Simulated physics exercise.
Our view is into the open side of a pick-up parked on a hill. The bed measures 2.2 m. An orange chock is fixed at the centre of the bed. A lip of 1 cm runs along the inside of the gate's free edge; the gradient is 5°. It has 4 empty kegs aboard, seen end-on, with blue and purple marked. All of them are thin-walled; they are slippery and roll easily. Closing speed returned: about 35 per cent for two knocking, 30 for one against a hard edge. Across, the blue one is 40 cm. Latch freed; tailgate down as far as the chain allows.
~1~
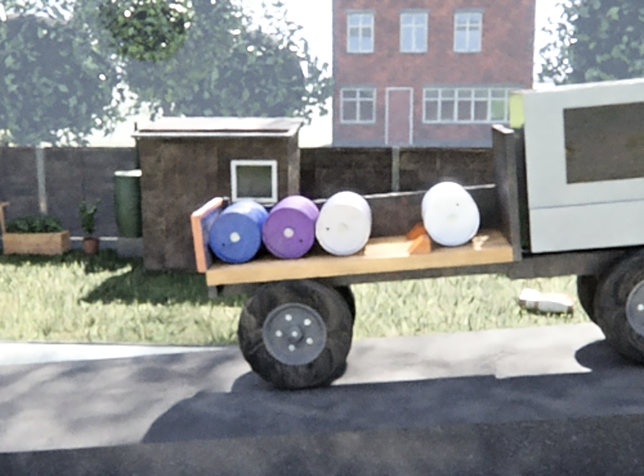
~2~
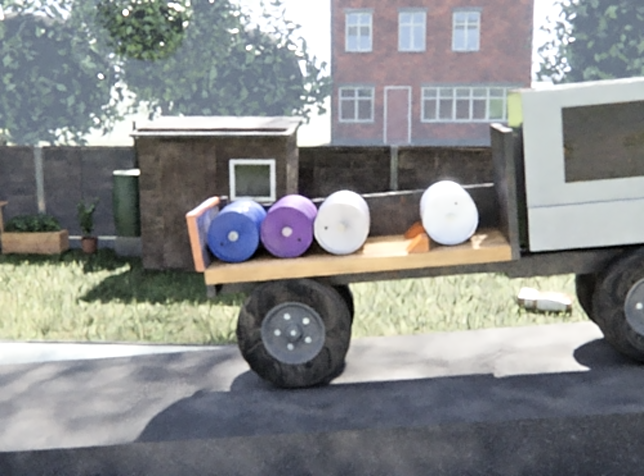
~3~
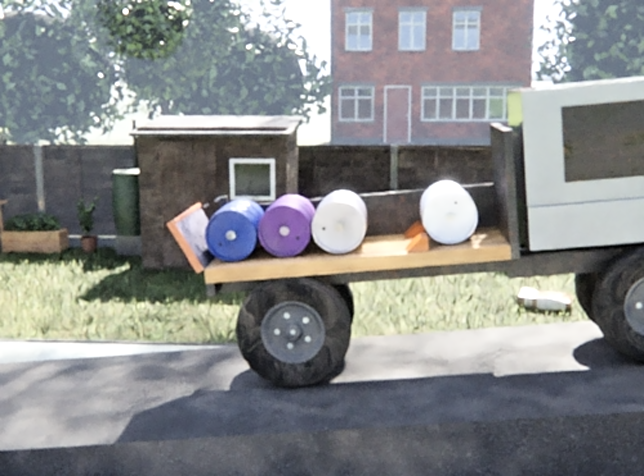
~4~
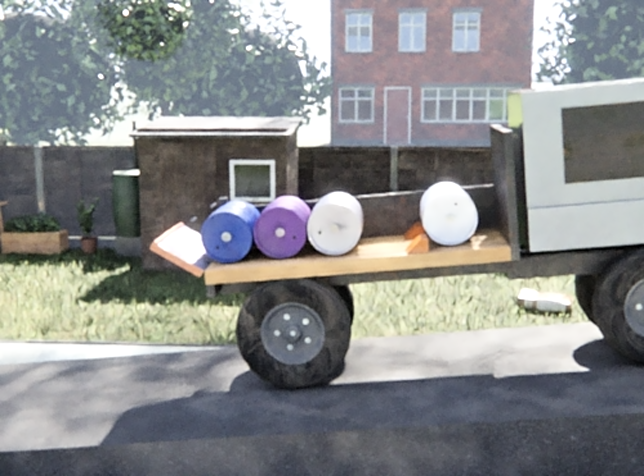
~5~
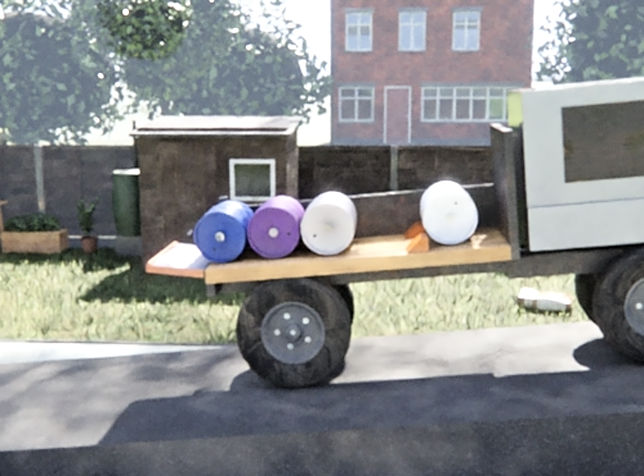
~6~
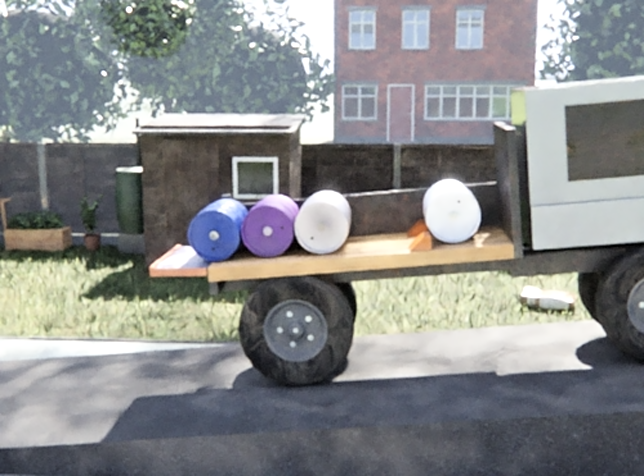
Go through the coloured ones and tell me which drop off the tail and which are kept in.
Blue keg: It gets away. Purple: It gets away.
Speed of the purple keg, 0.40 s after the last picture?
Around 0.5 m/s.
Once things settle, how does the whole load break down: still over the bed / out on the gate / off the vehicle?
Tally: 1; 0; 3.
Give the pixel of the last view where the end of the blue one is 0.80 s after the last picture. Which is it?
Its near end sits close to (163, 236).
Another 0.4 s on from the last picture, blue is on the gate, 15 cm past the hinge, rolling left; purple is on the bed, 25 cm short of the hinge, rolling left; 0 gone off the back.
Another 0.8 s on from the last picture, blue is on the gate, 35 cm past the hinge, rolling left; purple is on the bed, 5 cm short of the hinge, rolling left; 0 gone off the back.
Another 1.3 s on from the last picture, blue is dropping off the gate; purple is on the gate, 20 cm past the hinge, rolling left; 1 gone off the back.
Another 1.9 s on from the last picture, blue is out on the ground; purple is dropping off the gate; 2 gone off the back.
In the end (5.1 s after the last picture), blue is out on the ground; purple is out on the ground; 3 gone off the back.
